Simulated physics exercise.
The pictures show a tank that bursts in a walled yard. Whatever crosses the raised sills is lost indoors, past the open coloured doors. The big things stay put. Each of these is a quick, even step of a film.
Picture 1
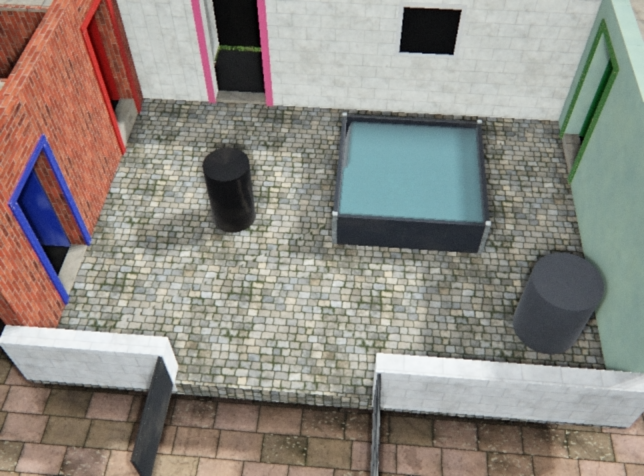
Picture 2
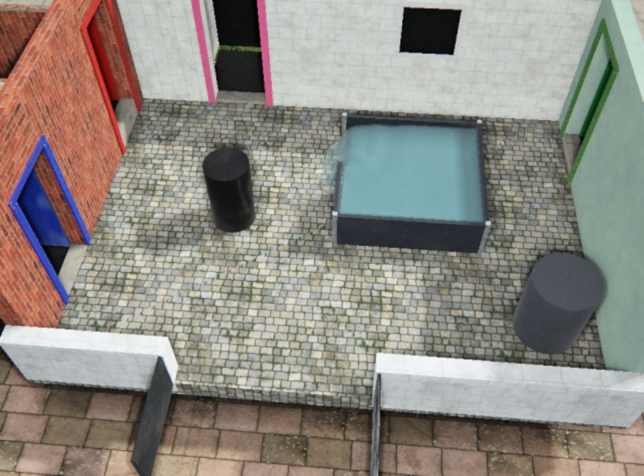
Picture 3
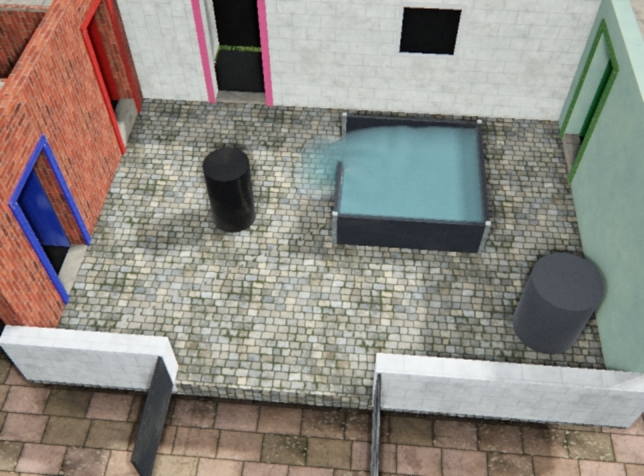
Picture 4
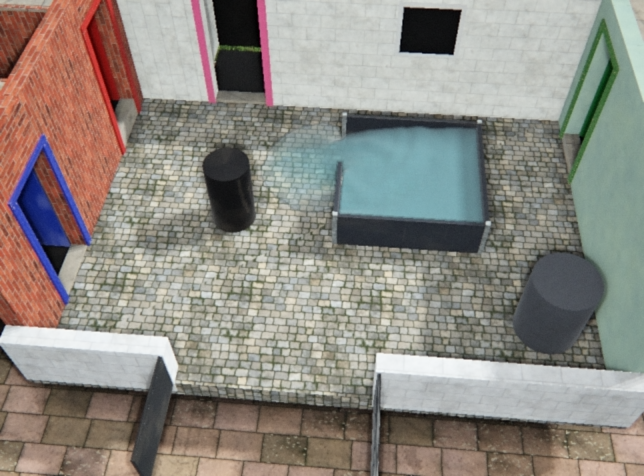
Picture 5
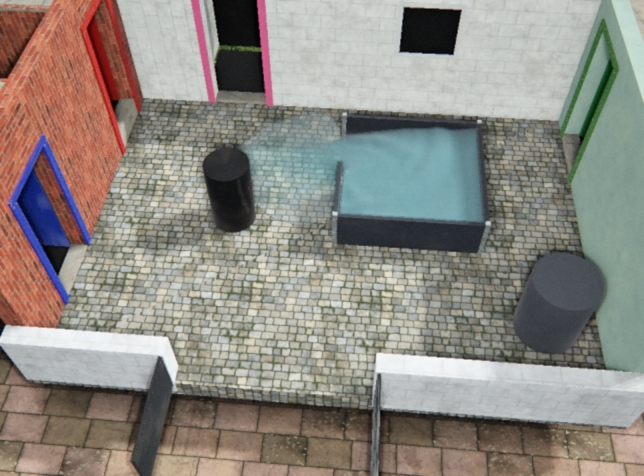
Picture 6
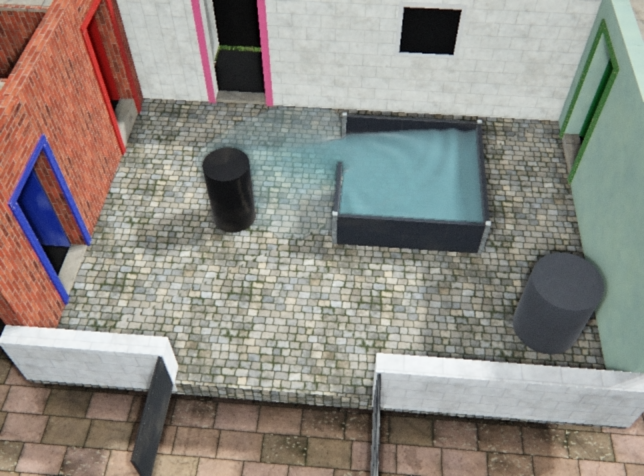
To begin with, a square tank of blue water stands whole and still in a cobbled, walled yard with two dark cylinders. Water then pours out through its left side and spreads leftward over the stones, reaching the black cylinder and running behind it as the surface in the tank ripples.
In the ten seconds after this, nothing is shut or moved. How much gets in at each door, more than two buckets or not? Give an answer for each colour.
The pink door gets more than two; the red door gets two buckets or less; the blue door gets more than two; the green door gets two buckets or less.
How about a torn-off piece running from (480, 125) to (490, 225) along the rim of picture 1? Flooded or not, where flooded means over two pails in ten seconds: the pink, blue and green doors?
The pink door falls short; the blue door exceeds the mark; the green door exceeds the mark.
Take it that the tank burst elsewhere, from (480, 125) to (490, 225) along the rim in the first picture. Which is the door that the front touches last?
That's the blue door.
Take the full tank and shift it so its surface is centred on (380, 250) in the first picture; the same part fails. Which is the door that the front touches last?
My answer: The green door.
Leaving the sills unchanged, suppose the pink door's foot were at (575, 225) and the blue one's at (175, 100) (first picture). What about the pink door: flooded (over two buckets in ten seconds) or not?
As I see it, the pink door comes in lower.
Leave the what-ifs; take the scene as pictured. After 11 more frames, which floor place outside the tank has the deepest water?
About at (144, 100).
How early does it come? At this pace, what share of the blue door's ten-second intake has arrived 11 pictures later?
Close to 0 out of every hundred.
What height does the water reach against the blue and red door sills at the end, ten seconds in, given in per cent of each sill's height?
Near 260 per cent and 20 per cent, respectively.
A moment on, water covers 25 % of the floor; the pink door wet at the sill, nothing in, the red door wet at the sill, nothing in, the blue door not reached, the green door not reached.
Next, water covers 30 % of the floor; the pink door over two buckets in, the red door wet at the sill, nothing in, the blue door not reached, the green door not reached.
Then, water covers 40 % of the floor; the pink door over two buckets in, the red door wet at the sill, nothing in, the blue door under two buckets in, the green door not reached.
Later, water covers 55 % of the floor; the pink door far over two buckets in, the red door wet at the sill, nothing in, the blue door under two buckets in, the green door not reached.
In the end, water covers 85 % of the floor; the pink door far over two buckets in, the red door wet at the sill, nothing in, the blue door over two buckets in, the green door not reached.
